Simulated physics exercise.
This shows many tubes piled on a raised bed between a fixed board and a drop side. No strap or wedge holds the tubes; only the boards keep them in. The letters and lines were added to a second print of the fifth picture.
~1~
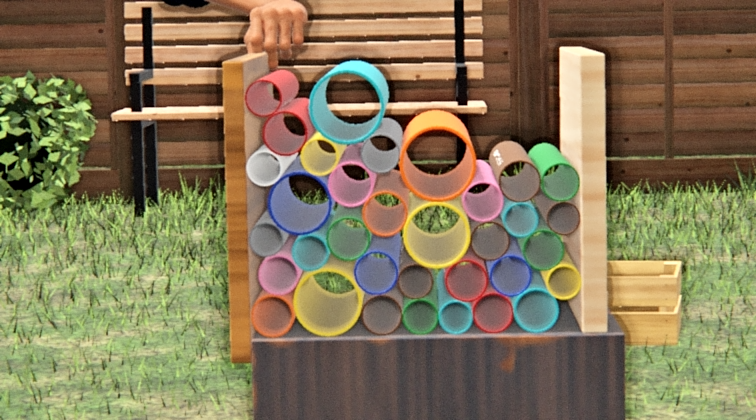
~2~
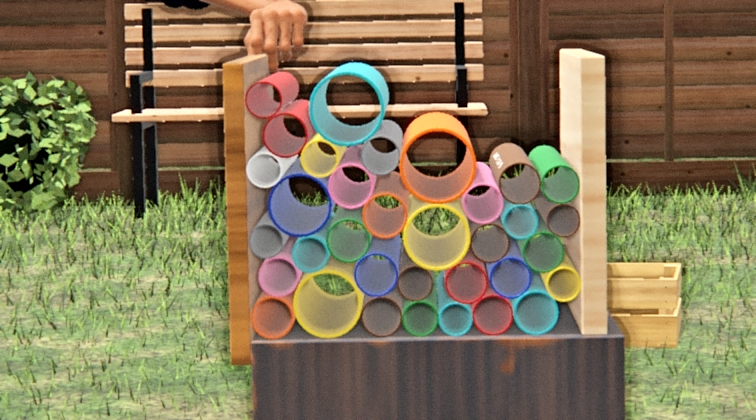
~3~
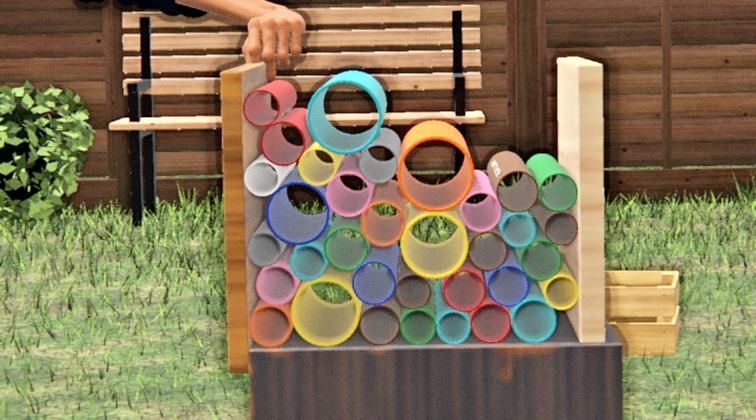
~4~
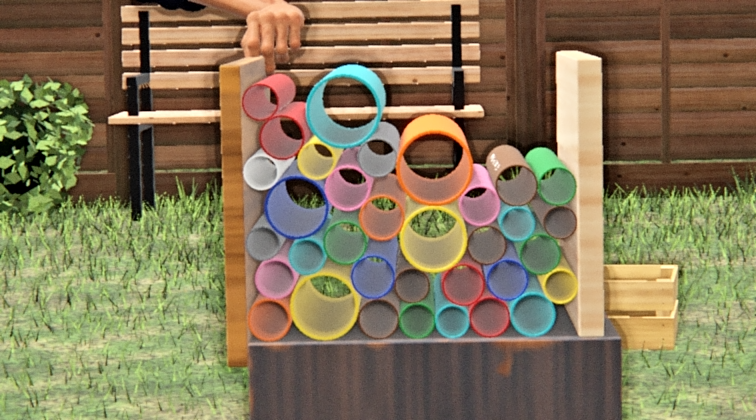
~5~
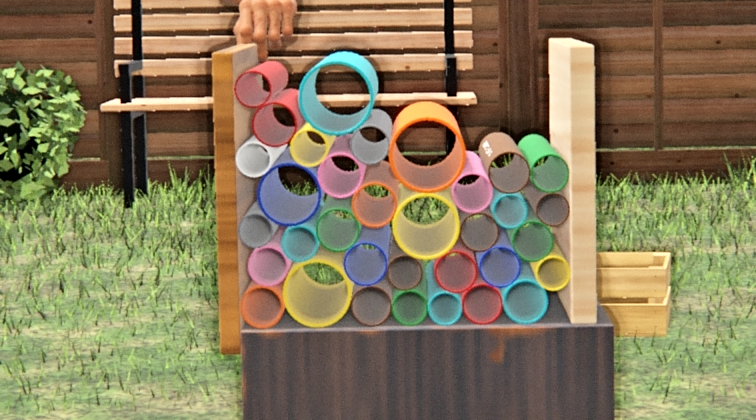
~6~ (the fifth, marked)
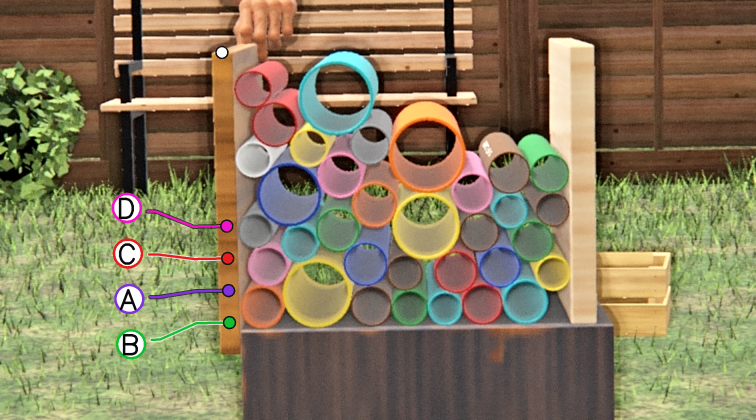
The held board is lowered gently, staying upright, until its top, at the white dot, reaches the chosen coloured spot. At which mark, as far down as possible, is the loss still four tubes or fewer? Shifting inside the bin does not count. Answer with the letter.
It can be let down to D.
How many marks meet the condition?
One of the four.
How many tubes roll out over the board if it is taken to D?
With D, three.
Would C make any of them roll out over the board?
Yes, at C.
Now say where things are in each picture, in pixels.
A pink tube (483, 201); a green tube (561, 182); side board (253, 195), in the first frame.
Side board (253, 197); an orange tube (272, 318), in the second frame.
A red tube (490, 323); a red tube (464, 291), in the third frame.
A blue tube (507, 280); a green tube (540, 254), in the fourth frame.
A pink tube (472, 192); a green tube (550, 174); side board (242, 186), in the fifth frame.
On the copy, A at (228, 290); B at (229, 322); C at (228, 258); D at (227, 226); the white dot at (222, 53).
On D. First, top of the board (236, 134).
Then, top of the board (238, 223).
Finally, top of the board (238, 225), three out over the board.
By contrast, A more than four out over the board; B more than four out over the board; C more than four out over the board.
